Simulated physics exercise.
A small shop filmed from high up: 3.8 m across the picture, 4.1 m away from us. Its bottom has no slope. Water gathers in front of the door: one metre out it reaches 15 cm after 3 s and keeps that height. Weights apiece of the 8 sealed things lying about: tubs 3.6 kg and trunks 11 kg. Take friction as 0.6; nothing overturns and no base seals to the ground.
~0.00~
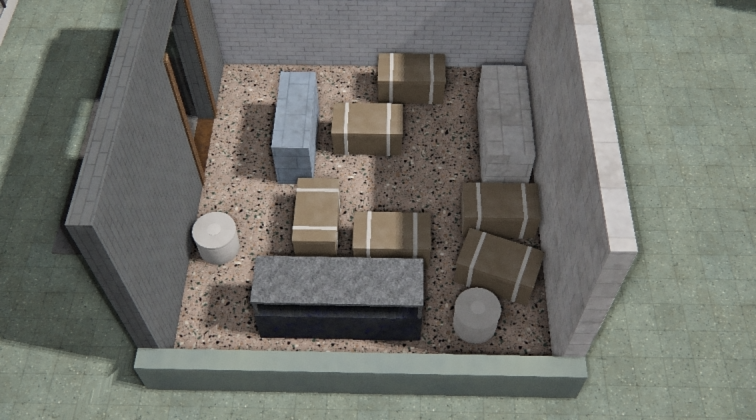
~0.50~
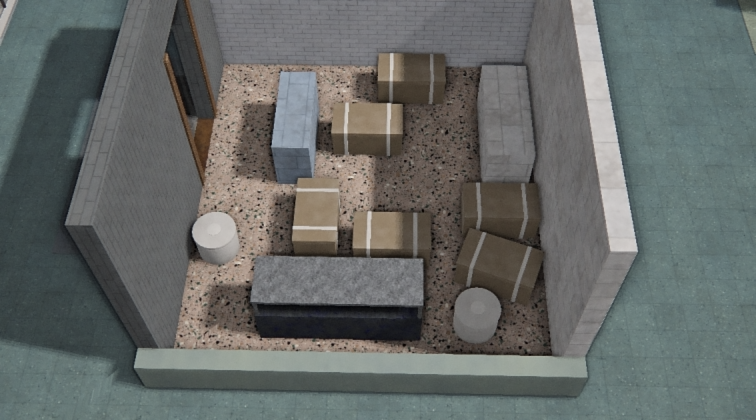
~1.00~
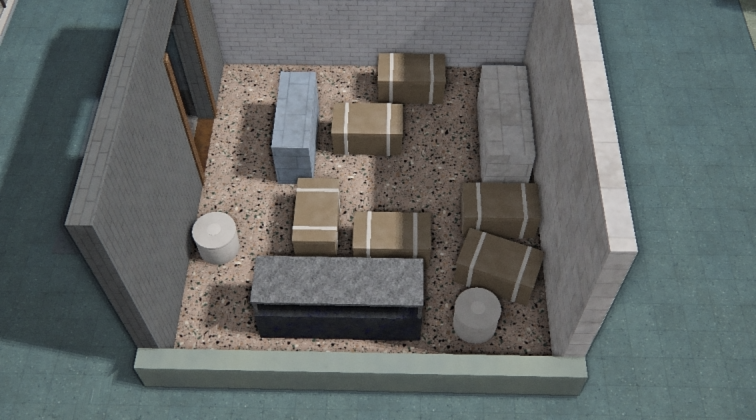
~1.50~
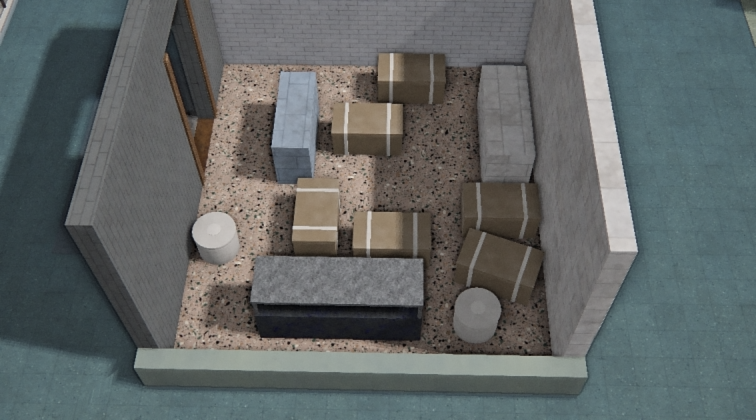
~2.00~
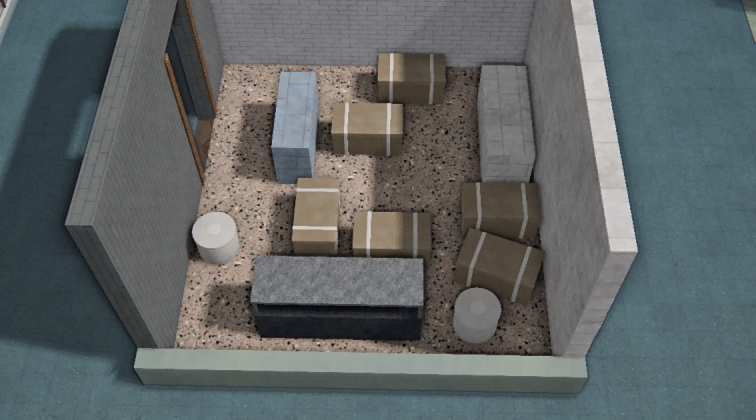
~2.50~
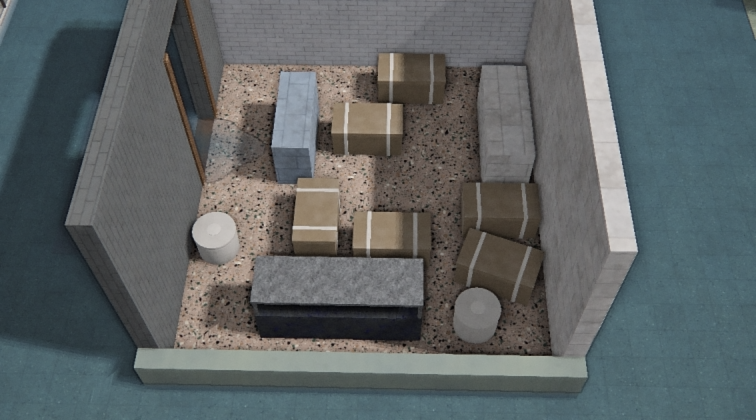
Small roofless shop seen from above, ground outside turning from green to blue, then water spreading slightly inside the left doorway.
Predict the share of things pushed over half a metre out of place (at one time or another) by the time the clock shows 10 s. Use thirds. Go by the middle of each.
It is less than a third.
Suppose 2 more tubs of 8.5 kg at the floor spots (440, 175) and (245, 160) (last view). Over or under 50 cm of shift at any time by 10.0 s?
In that order: Short of it, more.
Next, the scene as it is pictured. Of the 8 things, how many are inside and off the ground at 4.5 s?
I count 0.
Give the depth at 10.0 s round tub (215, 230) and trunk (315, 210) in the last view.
Roughly 8 and 4 cm.
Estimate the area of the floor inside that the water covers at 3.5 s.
About 1.5 m2.
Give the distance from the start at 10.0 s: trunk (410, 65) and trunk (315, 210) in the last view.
In that order: 30 cm, 20 cm.
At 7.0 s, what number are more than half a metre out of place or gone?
I count 0.
After 3.5 s 0 of 8 are over 50 cm from their spots; 0 afloat.
After 4.5 s 0 of 8 are over 50 cm from their spots; 0 afloat.
After 7.0 s 0 of 8 are over 50 cm from their spots; 1 afloat.
After 10.0 s 1 of 8 are over 50 cm from their spots, and 1 have been at some point; 3 afloat.
